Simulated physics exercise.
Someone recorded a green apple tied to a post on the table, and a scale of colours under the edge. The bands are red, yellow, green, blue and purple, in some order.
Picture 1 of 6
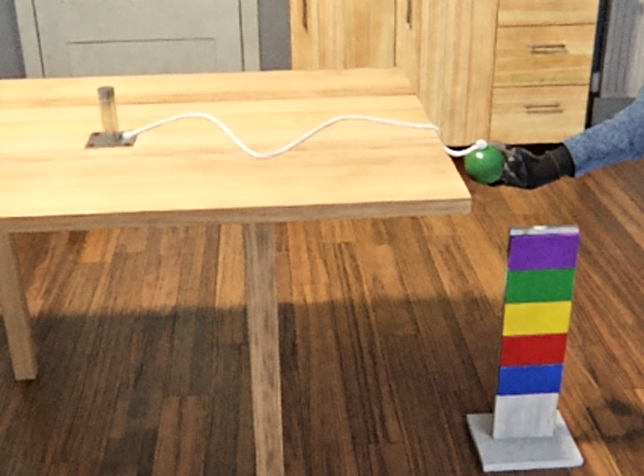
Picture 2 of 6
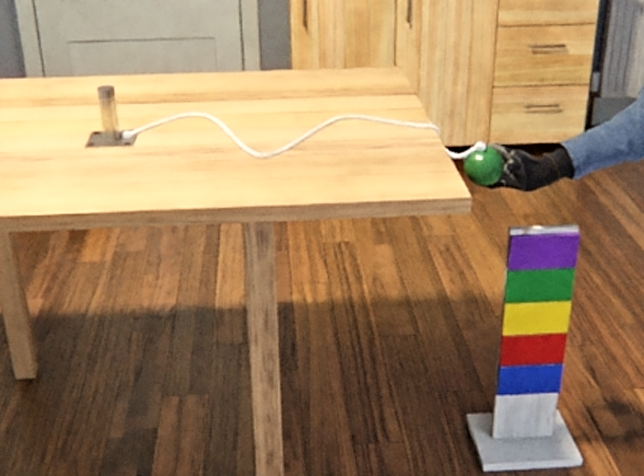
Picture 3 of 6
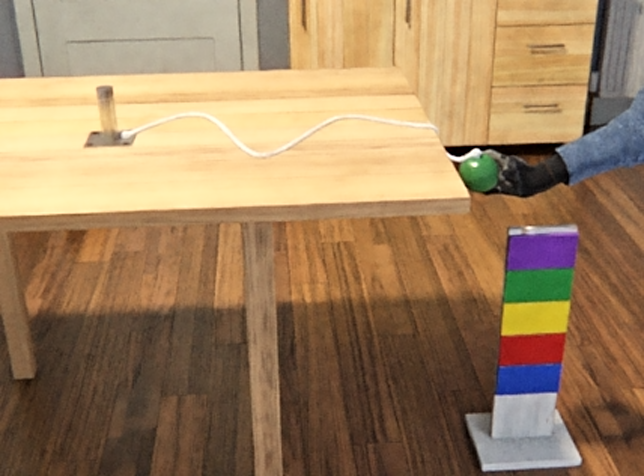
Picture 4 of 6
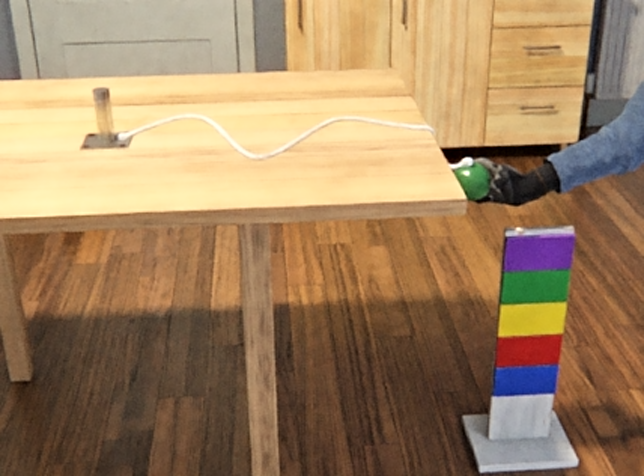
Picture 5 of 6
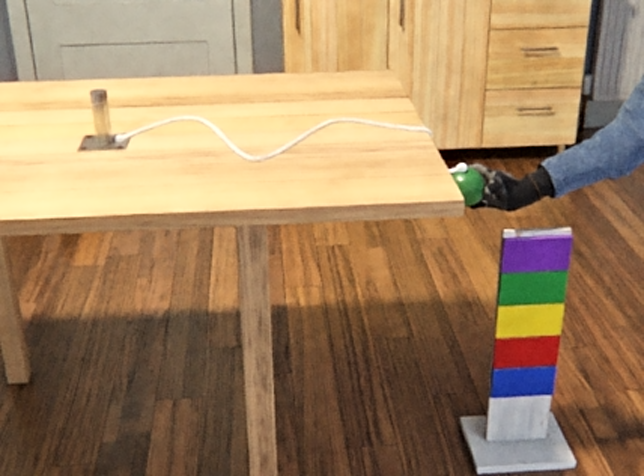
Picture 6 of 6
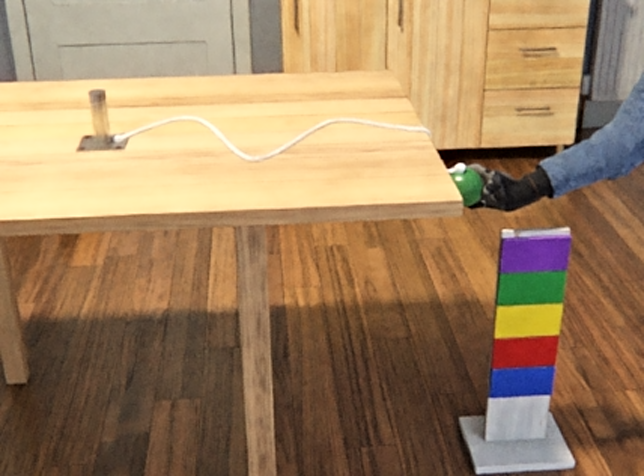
At the edge of a wooden table, a gloved hand held a green apple tied by a slack white cord to a short post, lowering it slightly beside the tabletop above a colour-banded stand.
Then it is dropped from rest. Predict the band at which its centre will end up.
I predict the red band.
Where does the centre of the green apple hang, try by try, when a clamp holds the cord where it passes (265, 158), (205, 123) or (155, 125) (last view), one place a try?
(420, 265), (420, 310), (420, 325).
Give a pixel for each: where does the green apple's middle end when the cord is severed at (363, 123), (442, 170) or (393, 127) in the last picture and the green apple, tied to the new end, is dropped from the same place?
About (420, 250), then (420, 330), then (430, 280).
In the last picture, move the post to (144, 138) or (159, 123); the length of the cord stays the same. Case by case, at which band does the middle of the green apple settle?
Answer, in order: Blue, blue.
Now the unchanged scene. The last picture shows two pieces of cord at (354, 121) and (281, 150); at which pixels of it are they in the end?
Result - first point (420, 206), second point (393, 125).
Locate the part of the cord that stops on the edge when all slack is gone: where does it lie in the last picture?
It is around (298, 140).
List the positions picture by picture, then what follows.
The first picture shows green apple (484, 164); purple (544, 253); green (541, 287); yellow (537, 319); red (534, 351); blue (531, 381).
The second picture shows green apple (484, 166); cord through (161, 123) (223, 126) (265, 156) (319, 128) (398, 123).
The third picture shows green apple (479, 173).
The fourth picture shows green apple (471, 182); cord through (156, 125) (218, 128) (260, 158) (314, 130) (393, 125).
The fifth picture shows green apple (465, 187).
The sixth picture shows green apple (464, 187); cord through (152, 127) (214, 130) (256, 159) (310, 131) (389, 127).
Soon after, apple near (389, 348); level with red.
After that, apple near (427, 330); level with red.
In the end, apple near (412, 338); level with red. The cord holds its middle at red.
